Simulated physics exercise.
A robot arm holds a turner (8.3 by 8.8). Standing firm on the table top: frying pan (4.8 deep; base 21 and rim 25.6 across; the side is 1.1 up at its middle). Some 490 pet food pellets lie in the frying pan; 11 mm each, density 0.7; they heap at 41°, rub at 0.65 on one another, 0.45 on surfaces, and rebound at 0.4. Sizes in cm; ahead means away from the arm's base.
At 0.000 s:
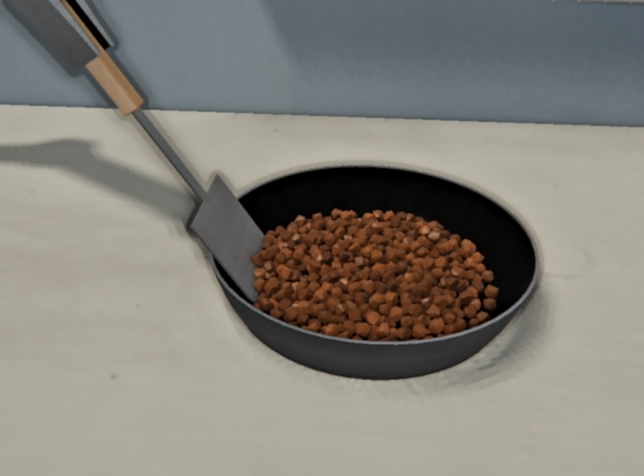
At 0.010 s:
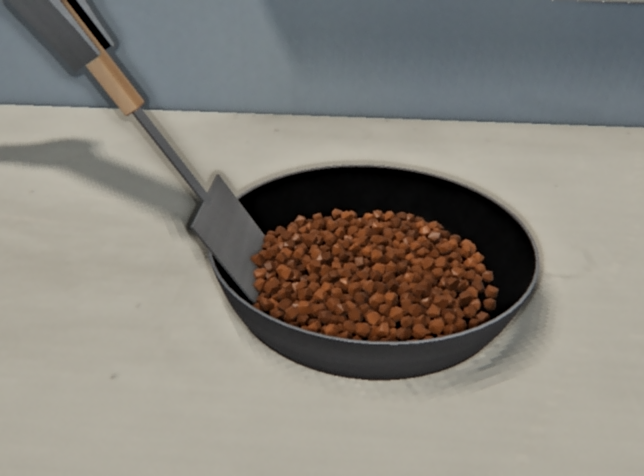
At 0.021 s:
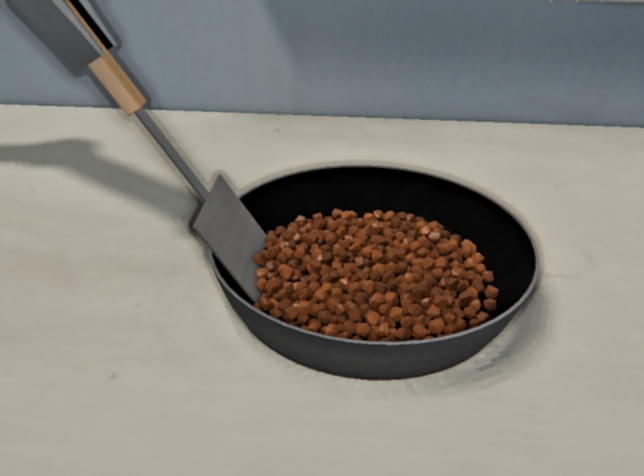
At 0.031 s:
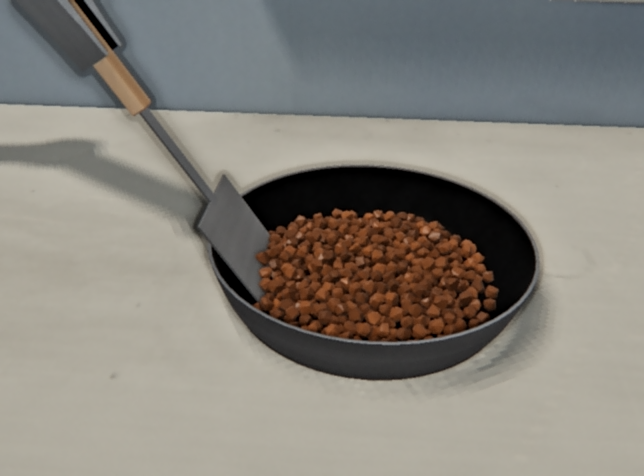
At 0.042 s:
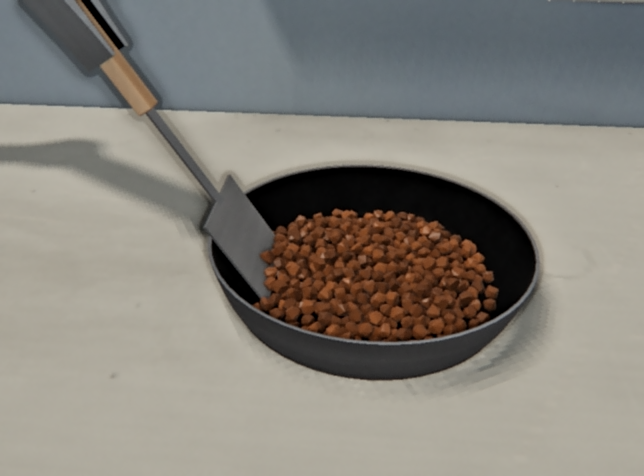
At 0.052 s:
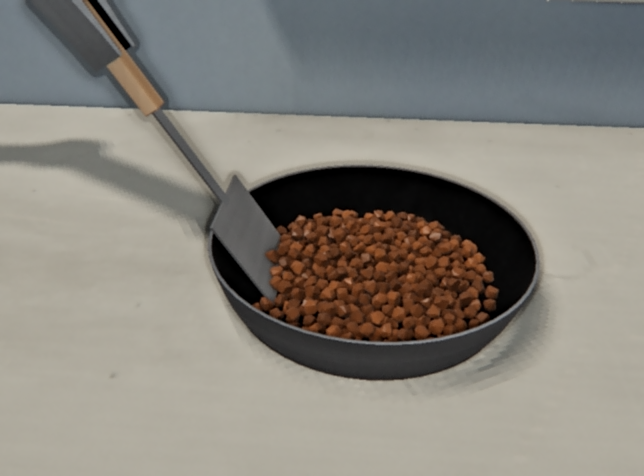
A robot arm held a metal turner against the left side of a dark frying pan heaped with brown pellets, then slid it slightly to the right while the pan stayed still.
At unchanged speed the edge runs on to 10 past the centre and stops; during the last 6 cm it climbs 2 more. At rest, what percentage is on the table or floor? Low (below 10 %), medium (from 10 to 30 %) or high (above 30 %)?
Answer: Medium; from 10 to 30 % of the pet food pellets finish on the table or floor.
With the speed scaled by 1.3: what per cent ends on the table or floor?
Some 20 per cent.
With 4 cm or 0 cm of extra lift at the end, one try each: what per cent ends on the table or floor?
Some 15 and 10 per cent.
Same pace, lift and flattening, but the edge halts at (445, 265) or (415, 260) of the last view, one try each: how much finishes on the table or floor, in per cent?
About 0 and 0 per cent.
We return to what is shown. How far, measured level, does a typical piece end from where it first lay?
Some 5 cm.
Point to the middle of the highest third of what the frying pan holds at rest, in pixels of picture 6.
Around (492, 256).
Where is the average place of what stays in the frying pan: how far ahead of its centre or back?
About 5.0 cm ahead.
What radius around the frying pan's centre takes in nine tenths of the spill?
Some 25 cm.
By 0.20 s, sloping 58°, highest piece 4 above the table; 489 in the frying pan.
By 0.34 s, sloping 58°, highest piece 6 above the table; 489 in the frying pan.
By 0.61 s, sloping 58°, highest piece 8 above the table; 421 in the frying pan, 44 on the table or floor, 24 on the blade or in flight.
By 1.66 s, sloping 58°, highest piece 6 above the table; 417 in the frying pan, 72 on the table or floor.
Final count, 417 in the frying pan, 72 on the table or floor. That is 15 % on the table or floor.
